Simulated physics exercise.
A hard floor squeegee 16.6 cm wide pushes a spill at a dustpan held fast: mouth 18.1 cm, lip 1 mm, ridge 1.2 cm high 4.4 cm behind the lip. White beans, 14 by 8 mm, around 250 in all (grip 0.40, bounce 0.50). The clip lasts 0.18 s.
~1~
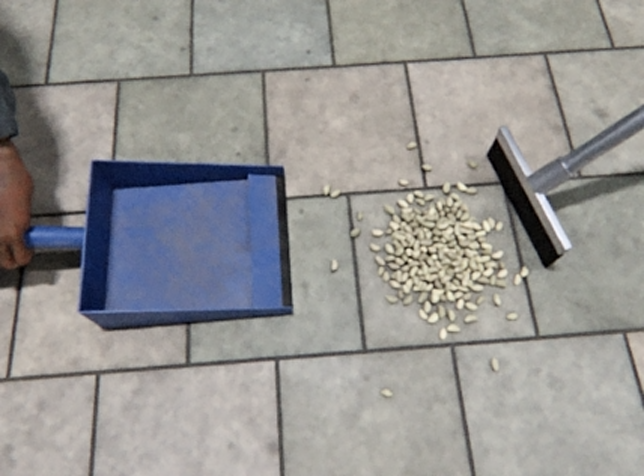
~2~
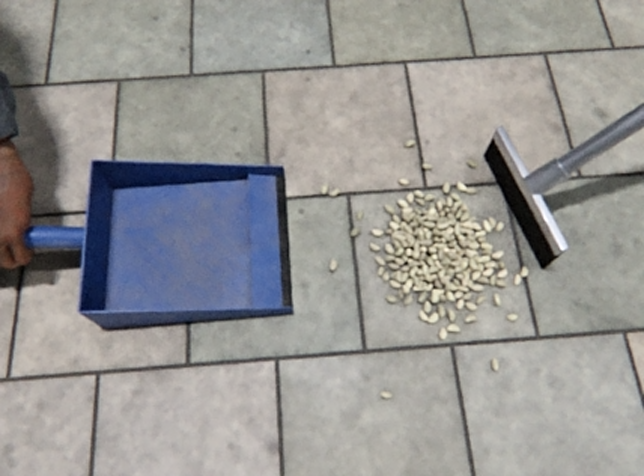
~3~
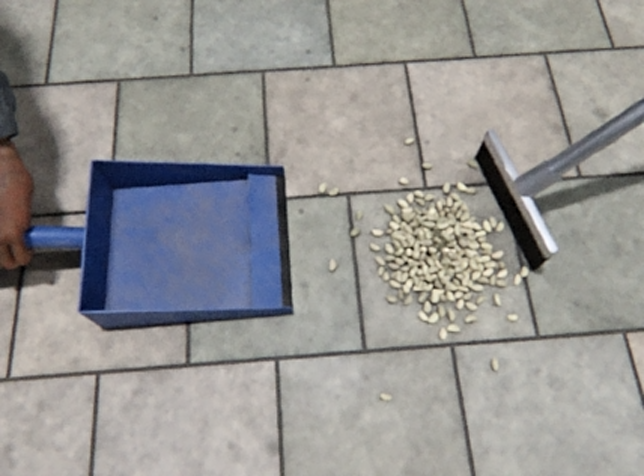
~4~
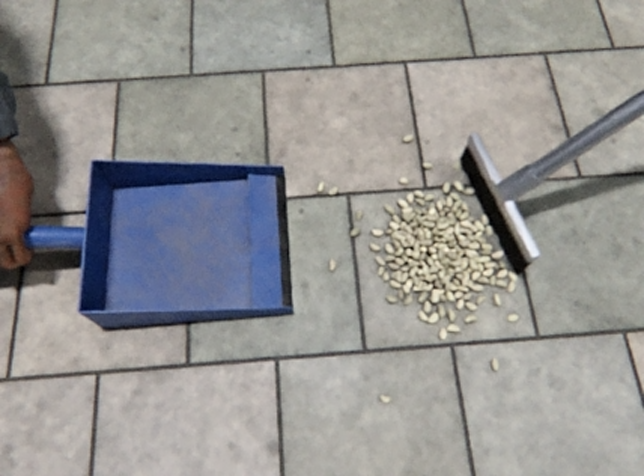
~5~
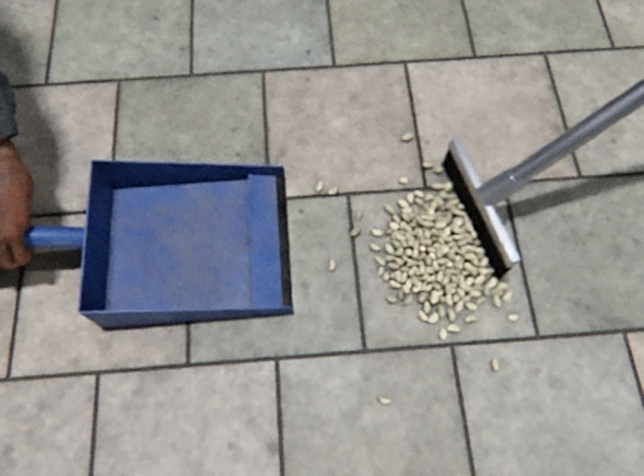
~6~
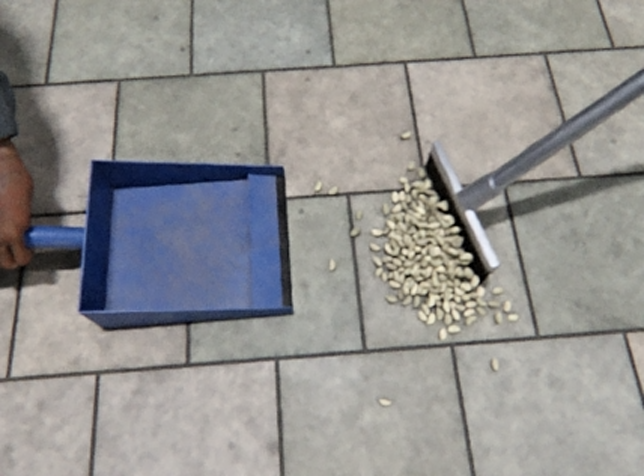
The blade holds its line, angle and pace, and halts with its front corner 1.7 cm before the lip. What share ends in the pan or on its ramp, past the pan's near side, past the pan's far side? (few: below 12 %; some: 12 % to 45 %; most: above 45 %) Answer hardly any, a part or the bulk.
Pan a part, near side a part, far side hardly any.
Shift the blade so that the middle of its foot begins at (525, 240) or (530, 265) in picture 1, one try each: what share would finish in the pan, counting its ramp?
About 25 and 20 per cent.
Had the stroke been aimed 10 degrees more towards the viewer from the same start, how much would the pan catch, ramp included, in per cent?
It would be near 20 per cent.
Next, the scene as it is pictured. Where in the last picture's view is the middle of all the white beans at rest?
Around (302, 288).
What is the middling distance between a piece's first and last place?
Some 16 cm.
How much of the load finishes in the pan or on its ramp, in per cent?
Some 25 per cent.
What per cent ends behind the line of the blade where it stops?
Some 20 per cent.
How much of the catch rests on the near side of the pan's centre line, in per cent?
Roughly 70 per cent.
Then, 0.13 s after the last picture, middle of the blade 11 cm from the lip; 0 % over the lip, far side 0 %, near side 25 %.
Then, 0.22 s after the last picture, middle of the blade 6 cm from the lip; 0 % over the lip, far side 0 %, near side 30 %.
Then, 0.44 s after the last picture, middle of the blade 4 cm from the lip; 25 % over the lip, far side 5 %, near side 35 %.
In the end, pan 25 %, near side 35 %, far side 5 %, in front of the lip or behind the blade 40 %.
